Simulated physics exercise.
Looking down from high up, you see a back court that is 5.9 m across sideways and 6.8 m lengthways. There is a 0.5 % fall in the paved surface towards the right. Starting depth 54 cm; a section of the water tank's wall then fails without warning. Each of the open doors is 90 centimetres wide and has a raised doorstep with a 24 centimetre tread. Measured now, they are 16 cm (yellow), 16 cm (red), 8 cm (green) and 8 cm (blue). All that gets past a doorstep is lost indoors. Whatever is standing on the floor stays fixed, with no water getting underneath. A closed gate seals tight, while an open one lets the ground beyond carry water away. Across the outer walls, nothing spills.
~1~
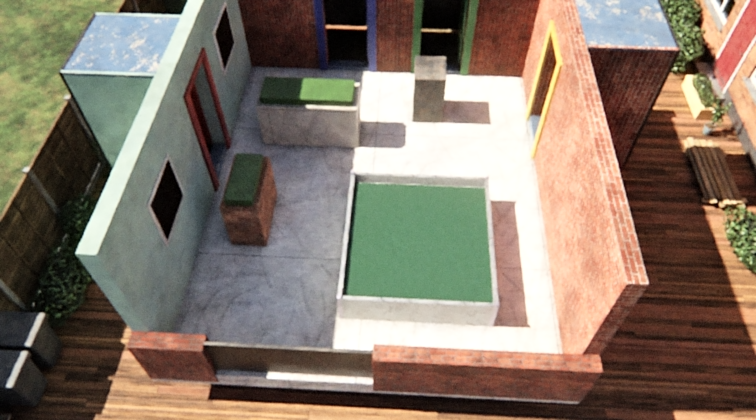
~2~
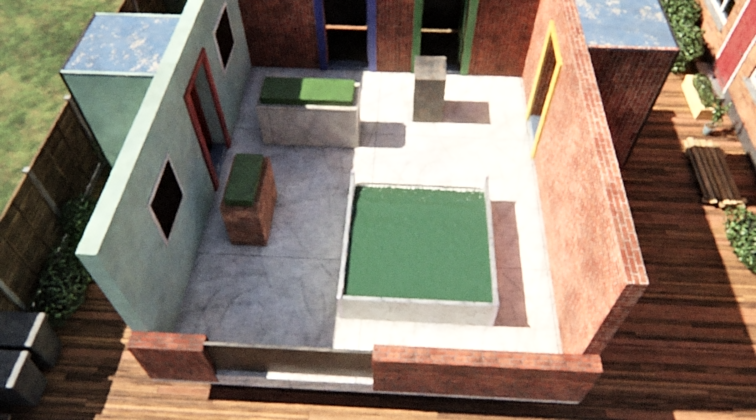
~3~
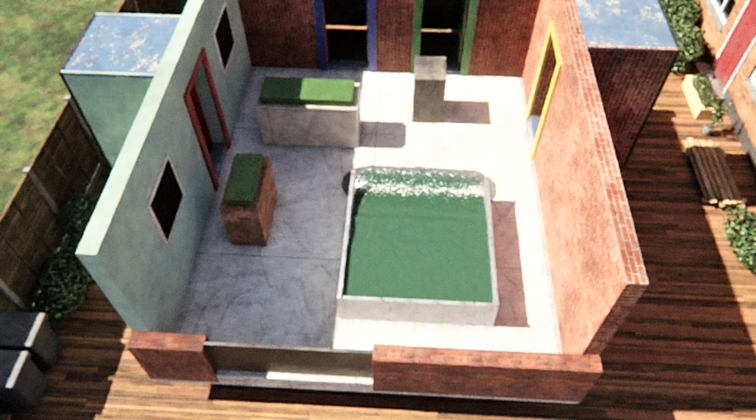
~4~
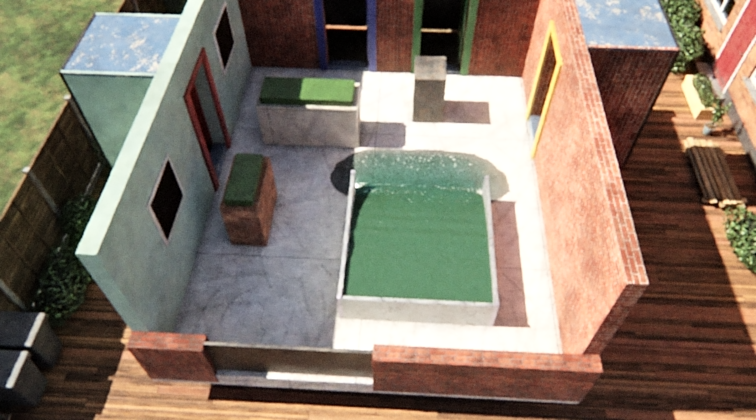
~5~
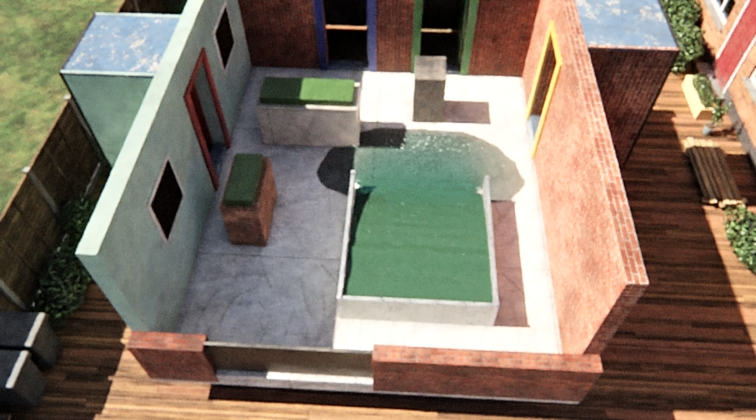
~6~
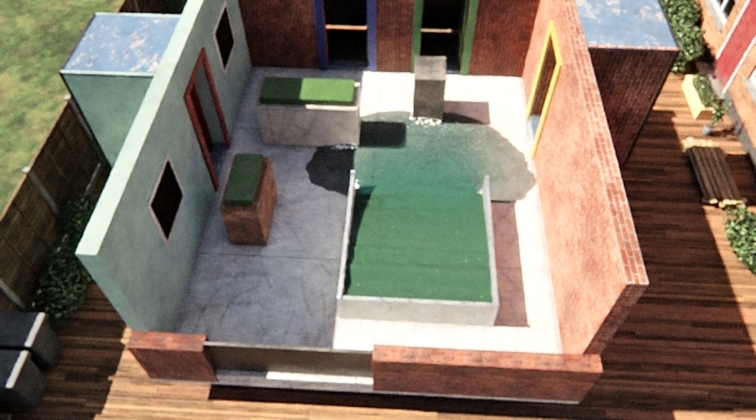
Green water pours out through the far side of a square, pale-walled tank in a roofless court seen from high above, first foaming at the gap, then spreading across the pale paving as a widening, thinning sheet. Two green-topped blocks stand to the left and a grey pillar behind, between pale green and red brick walls with coloured doorways. The wet patch fans out sideways and reaches the pillar's base, while the camera stays still.
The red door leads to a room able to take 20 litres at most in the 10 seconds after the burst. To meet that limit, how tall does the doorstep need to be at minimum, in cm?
At least 8 cm or so.
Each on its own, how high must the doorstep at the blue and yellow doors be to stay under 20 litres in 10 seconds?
Close to 18 cm (blue) and close to 17 cm (yellow).
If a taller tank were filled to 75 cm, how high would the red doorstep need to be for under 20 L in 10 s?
A step of about 13.0 cm does it.
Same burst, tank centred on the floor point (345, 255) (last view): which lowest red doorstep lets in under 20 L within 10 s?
Some 24 cm.
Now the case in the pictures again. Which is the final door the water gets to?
That would be the red door.
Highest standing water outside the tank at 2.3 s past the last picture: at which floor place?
Around (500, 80).
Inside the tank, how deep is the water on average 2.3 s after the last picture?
Around 16 cm deep on average.
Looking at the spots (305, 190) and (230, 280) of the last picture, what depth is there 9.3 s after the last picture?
About 6 and 3 cm.
Then, 0.7 s after the last picture water covers 35 % of the floor, deepest (36 cm) near (424, 129); it has not reached the red door.
Then, 2.3 s after the last picture water covers 55 % of the floor, deepest (34 cm) near (500, 80); 11 cm at the red door, 0 litres in over its 16 cm doorstep.
Then, 9.3 s after the last picture water covers 95 % of the floor, deepest (16 cm) near (375, 324); 8 cm at the red door, 0 litres in over its 16 cm doorstep.
At the red door as built, the water peaked near 12 cm, 1.9 s after the last picture.
Run again over the same 10 s with other heights there, 45 litres in over 6.5 cm, 7 litres over 10 cm. The limit of 20 litres is kept from about 8 cm up.
